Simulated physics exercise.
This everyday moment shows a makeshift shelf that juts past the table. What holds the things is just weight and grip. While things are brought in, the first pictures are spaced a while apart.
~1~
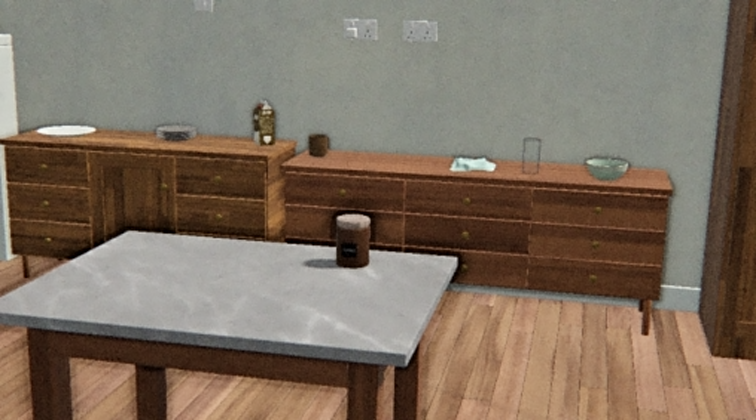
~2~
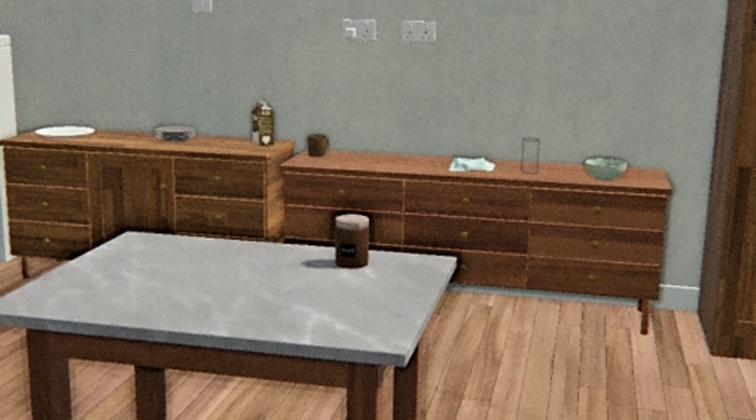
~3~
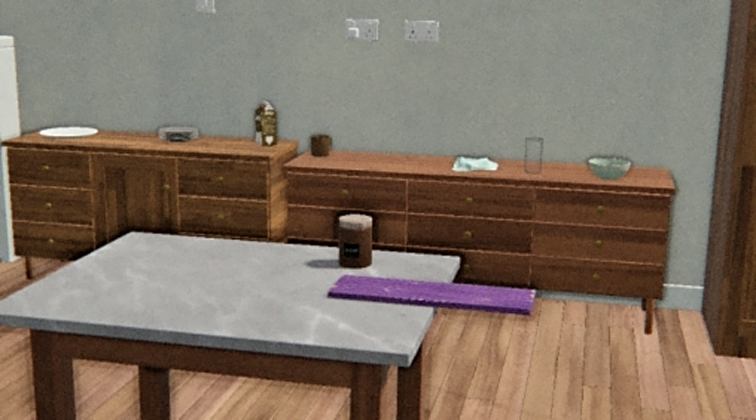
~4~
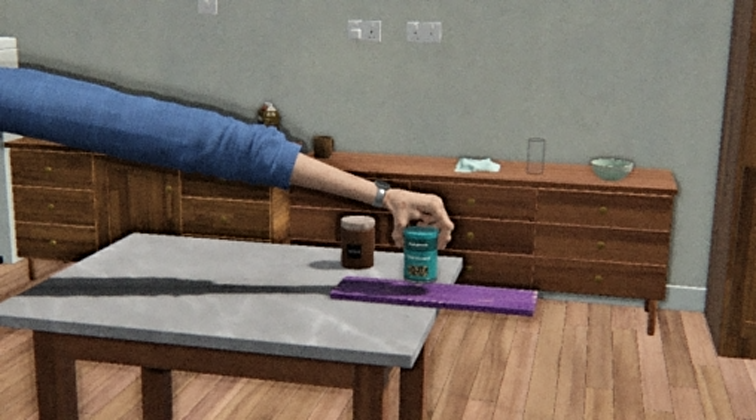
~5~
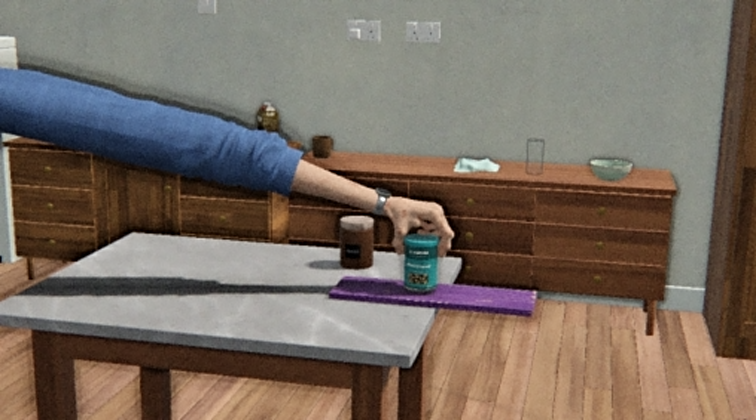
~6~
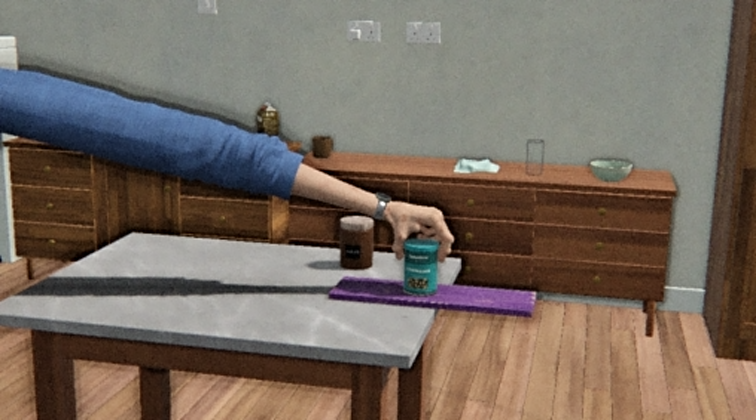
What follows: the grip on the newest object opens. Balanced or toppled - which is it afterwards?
In the end, nothing drops.
Then, 0.60 s past the last view, nothing moves.
Then, 1.40 s past the last view, turquoise tin resting near (421, 267).
Finally, all 3 still in place. Final places as the last picture's camera would see them, turquoise tin near (421, 267). The plank holds.
